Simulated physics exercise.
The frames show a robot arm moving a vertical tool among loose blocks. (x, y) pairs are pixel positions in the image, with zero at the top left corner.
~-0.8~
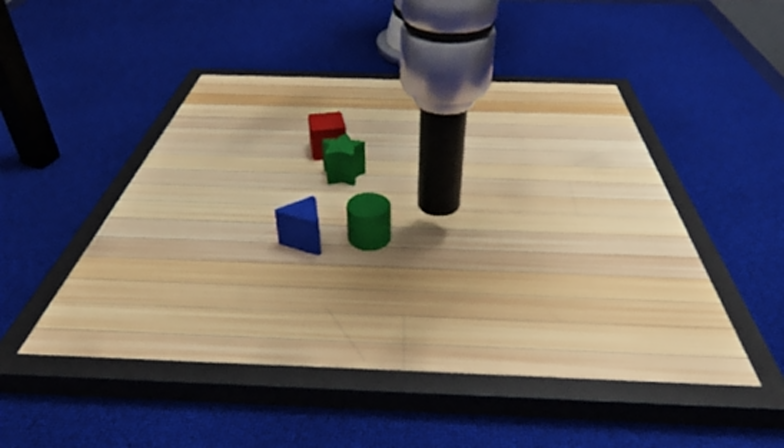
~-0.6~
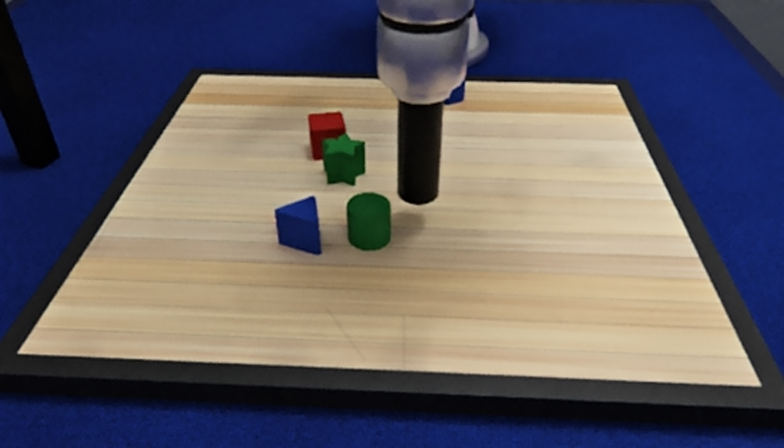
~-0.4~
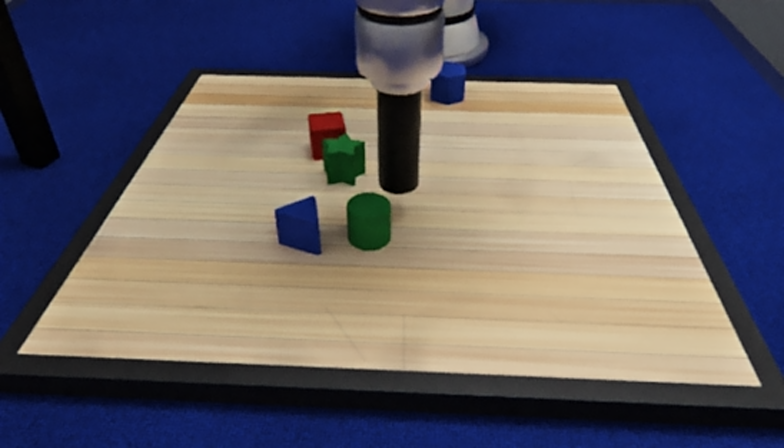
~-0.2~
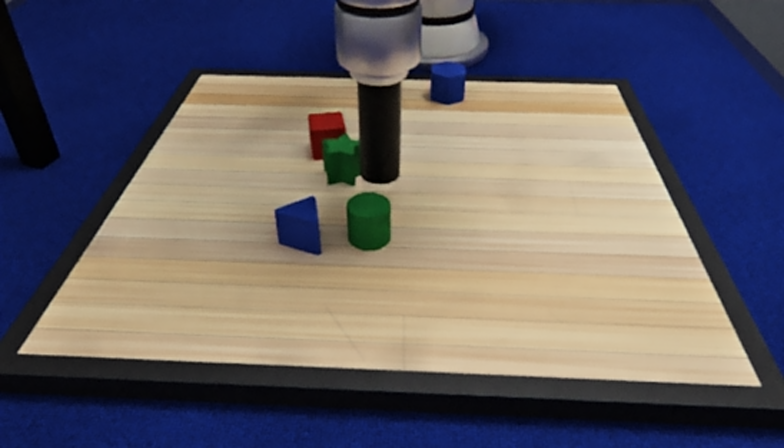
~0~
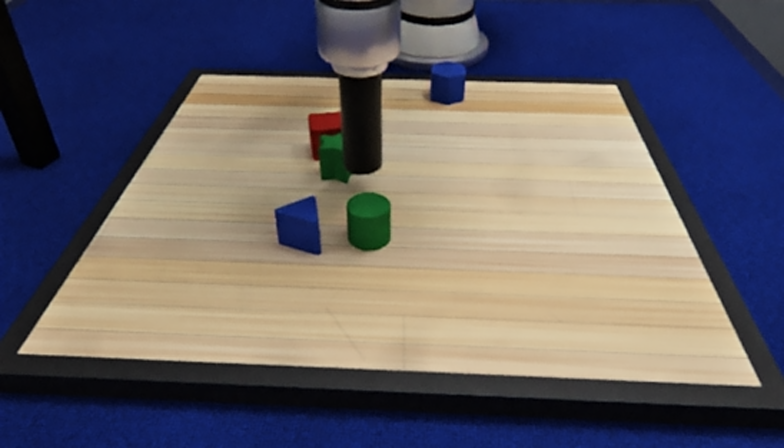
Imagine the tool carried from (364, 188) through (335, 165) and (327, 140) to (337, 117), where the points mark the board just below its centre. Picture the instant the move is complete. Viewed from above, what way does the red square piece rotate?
Viewed from overhead, the red square piece winds up turned anticlockwise.
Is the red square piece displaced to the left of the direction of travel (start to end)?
The answer is yes.
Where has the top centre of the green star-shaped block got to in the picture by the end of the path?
The centre of its top face lies at (305, 89).
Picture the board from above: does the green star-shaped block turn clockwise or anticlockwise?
Direction: Anticlockwise.
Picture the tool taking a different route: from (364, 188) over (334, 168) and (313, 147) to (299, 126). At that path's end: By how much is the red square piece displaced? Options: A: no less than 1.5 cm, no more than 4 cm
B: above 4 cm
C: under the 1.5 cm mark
My pick is B.
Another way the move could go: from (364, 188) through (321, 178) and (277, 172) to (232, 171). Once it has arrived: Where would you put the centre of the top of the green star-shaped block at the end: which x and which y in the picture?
Located at (284, 124).
On the path given first. One third of the way, tool at (333, 142); red square piece at (313, 106); green star-shaped block at (311, 123).
Two thirds of the way, tool at (325, 118); red square piece at (300, 87); green star-shaped block at (301, 102).
At the end, tool at (336, 96); red square piece at (288, 77), turned 35° anticlockwise; green star-shaped block at (305, 89), turned 30° anticlockwise; green cylinder unmoved.
